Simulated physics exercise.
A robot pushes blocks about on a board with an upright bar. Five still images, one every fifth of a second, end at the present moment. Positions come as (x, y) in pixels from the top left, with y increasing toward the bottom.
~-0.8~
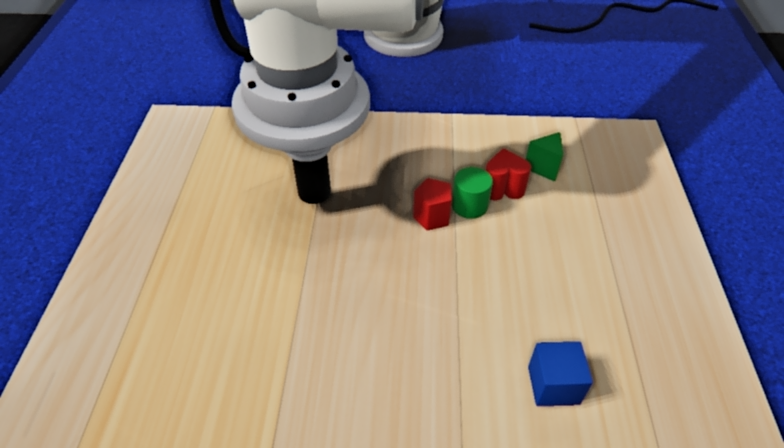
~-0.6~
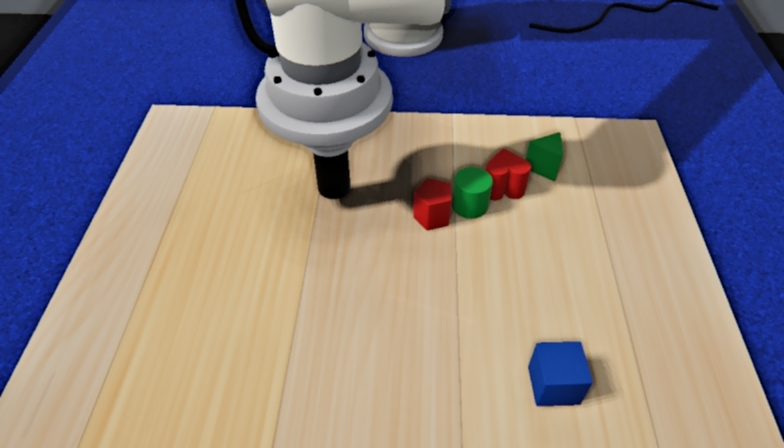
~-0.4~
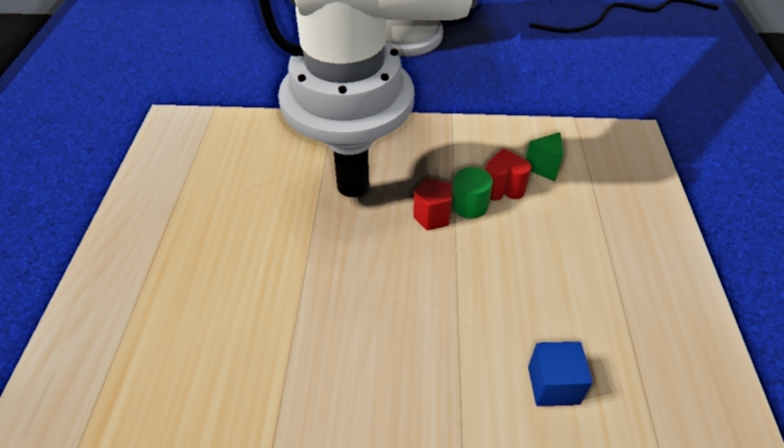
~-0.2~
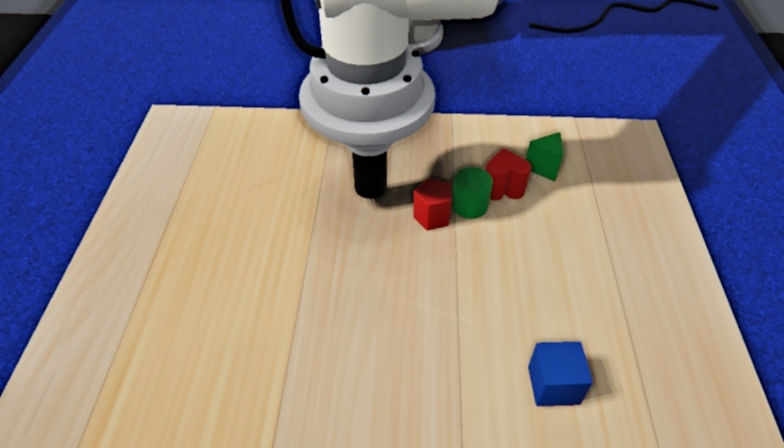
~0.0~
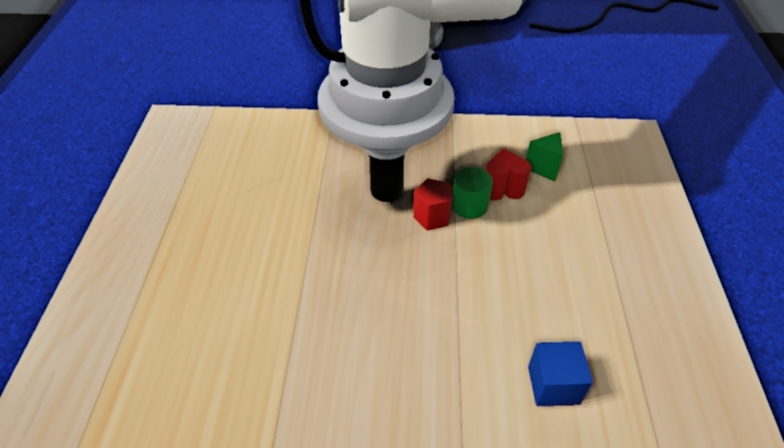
A robot arm slides its black bar right toward a row of red and green blocks.
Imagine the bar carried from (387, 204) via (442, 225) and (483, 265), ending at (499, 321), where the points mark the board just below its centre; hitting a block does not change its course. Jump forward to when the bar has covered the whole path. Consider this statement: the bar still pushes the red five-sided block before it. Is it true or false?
False - the claim does not hold.
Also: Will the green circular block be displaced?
My answer is yes.
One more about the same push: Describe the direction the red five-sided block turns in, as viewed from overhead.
From above, the red five-sided block will be seen to turn anti-clockwise.
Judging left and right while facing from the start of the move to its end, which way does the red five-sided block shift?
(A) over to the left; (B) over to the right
Correct choice: A.
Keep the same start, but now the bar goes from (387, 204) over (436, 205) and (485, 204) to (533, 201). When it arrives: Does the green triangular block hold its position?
My answer is no.
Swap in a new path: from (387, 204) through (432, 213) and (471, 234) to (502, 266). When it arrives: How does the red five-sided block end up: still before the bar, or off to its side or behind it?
Ahead of the bar.
On the path given first. One third of the way, bar (444, 212); red five-sided block (479, 209), turned 15° anticlockwise; green circular block (488, 182); red heart (511, 161).
Two thirds of the way, bar (486, 253); red five-sided block (521, 230), turned 60° anticlockwise; green circular block (488, 182); red heart (511, 161).
At the end, bar (502, 309); red five-sided block (521, 230), turned 60° anticlockwise; green circular block (488, 182); red heart (511, 161); blue four-sided block unmoved.
